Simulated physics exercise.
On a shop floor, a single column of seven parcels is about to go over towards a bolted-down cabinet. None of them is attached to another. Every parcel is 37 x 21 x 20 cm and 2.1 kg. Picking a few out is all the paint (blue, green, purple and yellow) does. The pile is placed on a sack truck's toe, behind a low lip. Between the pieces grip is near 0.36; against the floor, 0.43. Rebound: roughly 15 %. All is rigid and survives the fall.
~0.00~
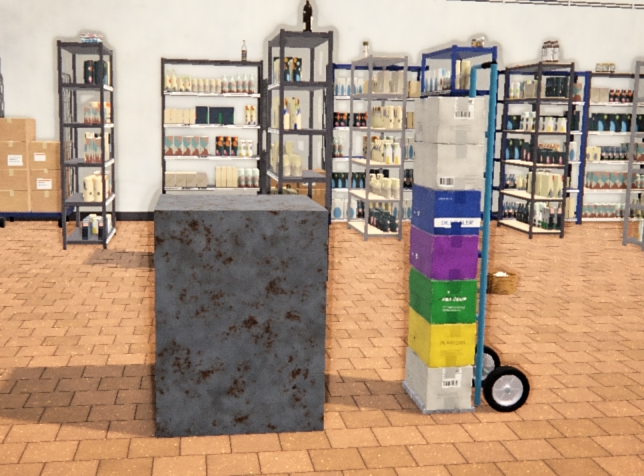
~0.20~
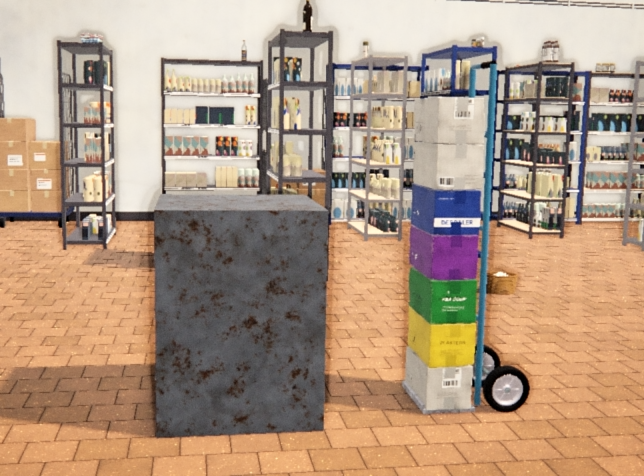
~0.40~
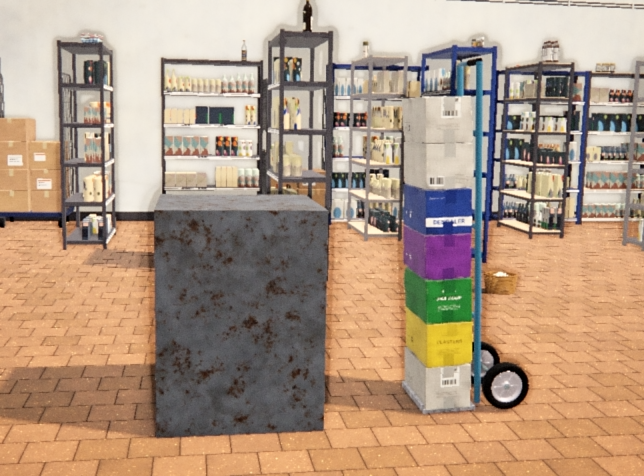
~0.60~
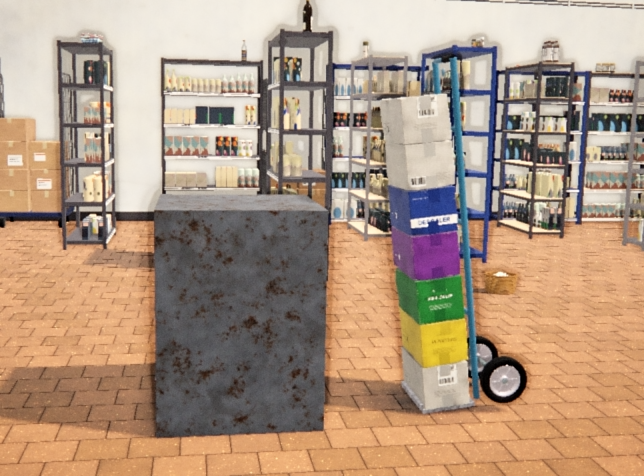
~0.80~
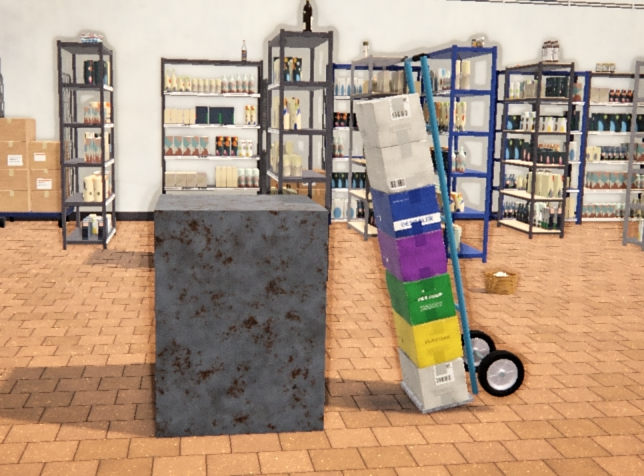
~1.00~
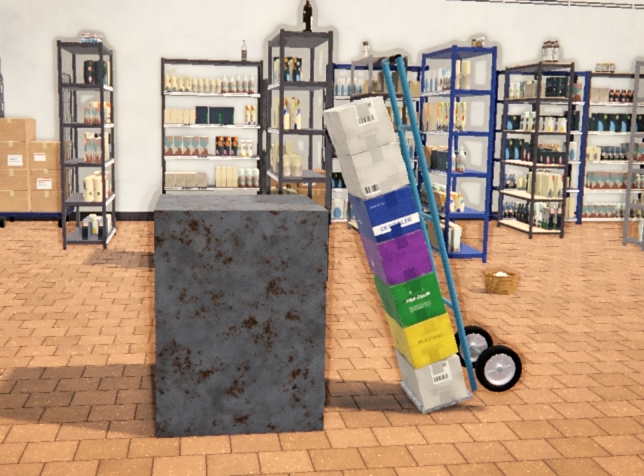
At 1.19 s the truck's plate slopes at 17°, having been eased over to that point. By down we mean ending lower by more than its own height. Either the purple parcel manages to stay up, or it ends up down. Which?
It manages.
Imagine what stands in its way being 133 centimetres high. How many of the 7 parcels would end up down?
Result - 0.
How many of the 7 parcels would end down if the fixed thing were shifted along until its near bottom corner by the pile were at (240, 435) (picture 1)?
That would give 3.
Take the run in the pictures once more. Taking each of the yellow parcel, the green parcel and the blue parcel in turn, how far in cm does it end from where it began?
The yellow one ends 10 cm from where it began, the green one 20 cm, and the blue one 50 cm.
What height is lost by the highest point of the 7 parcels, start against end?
Some 25 cm lower.
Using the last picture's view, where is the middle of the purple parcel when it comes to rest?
At roughly (368, 259).
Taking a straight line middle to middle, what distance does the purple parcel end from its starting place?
Net straight-line distance: Approx. 35 cm.
By 1.08 s, none of the 7 parcels down, 7 disturbed; purple parcel tilted 22°; blue parcel tilted 22°.
By 1.18 s, none of the 7 parcels down, 7 disturbed; purple parcel tilted 29°; blue parcel tilted 29°.
By 1.42 s, 1 of the 7 parcels down; purple parcel tilted 32°; blue parcel tilted 32°.
When it is over (2.2 s), 1 of the 7 parcels down; purple parcel tilted 32°; green parcel tilted 32°; blue parcel tilted 32°. In pixels of the last frame, middles, purple parcel near (368, 259), green parcel near (390, 295).
